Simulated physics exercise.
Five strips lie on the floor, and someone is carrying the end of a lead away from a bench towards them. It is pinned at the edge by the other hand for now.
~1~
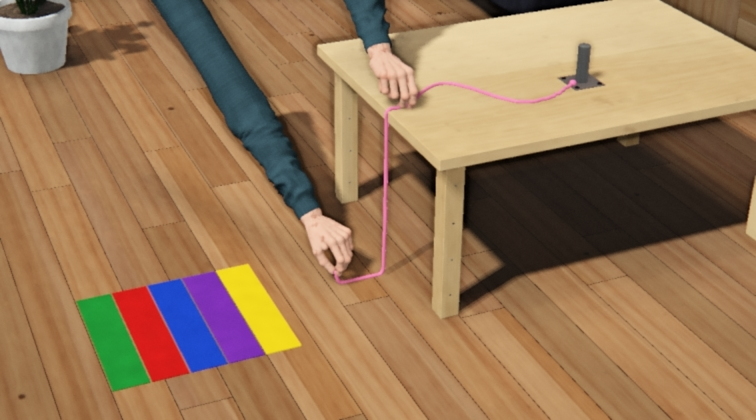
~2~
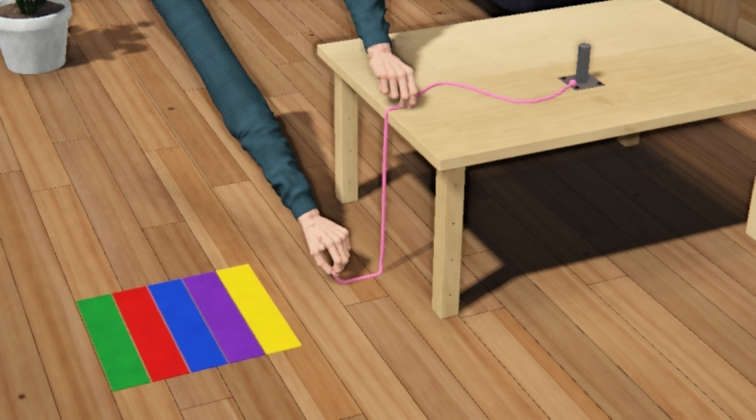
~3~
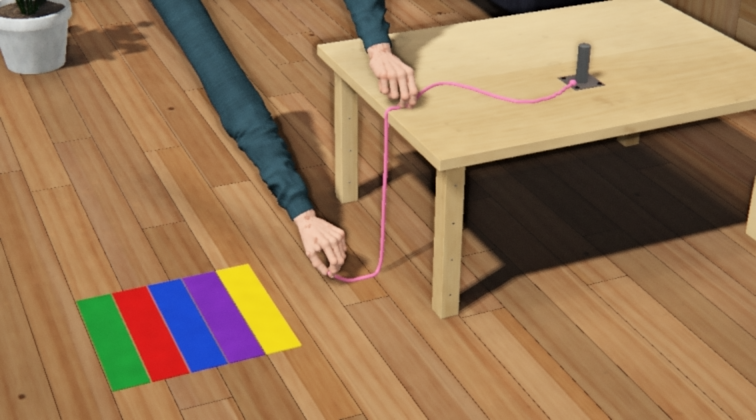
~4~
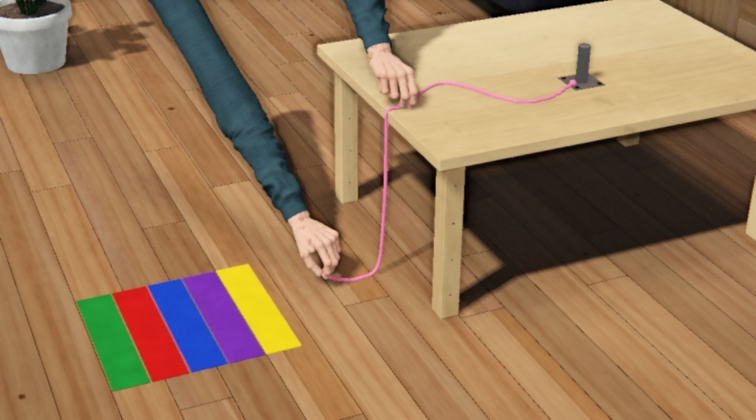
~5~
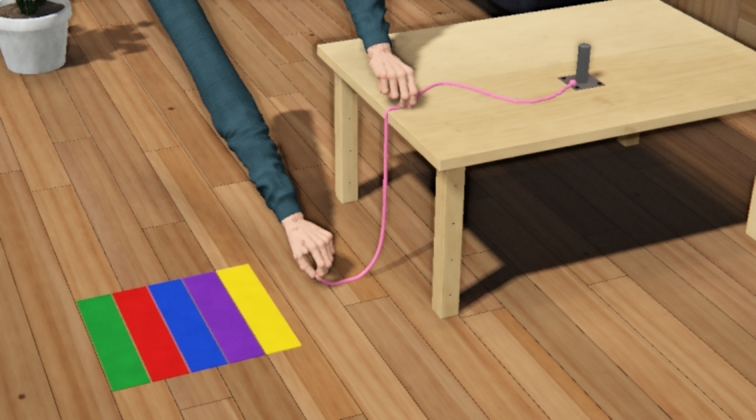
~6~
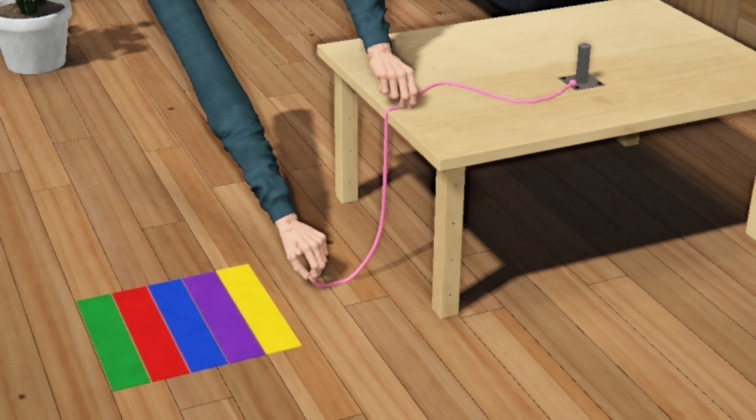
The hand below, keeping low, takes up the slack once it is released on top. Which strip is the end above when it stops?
The red one.
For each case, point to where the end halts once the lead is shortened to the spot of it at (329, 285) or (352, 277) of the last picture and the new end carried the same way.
Case by case it comes to about (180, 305) and then about (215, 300).
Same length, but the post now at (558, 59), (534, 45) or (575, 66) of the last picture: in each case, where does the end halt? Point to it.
Estimated pixels per try: (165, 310); (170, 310); (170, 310).
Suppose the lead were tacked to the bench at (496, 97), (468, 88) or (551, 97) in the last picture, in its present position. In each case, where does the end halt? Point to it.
Approximately at (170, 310), at (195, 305) and at (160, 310), in that order.
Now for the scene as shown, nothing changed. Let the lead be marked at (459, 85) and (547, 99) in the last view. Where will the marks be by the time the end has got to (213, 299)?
About (432, 102) for the first point; the other lies about (524, 88).
Early on, end near (213, 299); over purple.
Midway, end near (171, 308); over blue.
At the end of the slack, end near (146, 314); over red. It gets as far as the red strip.
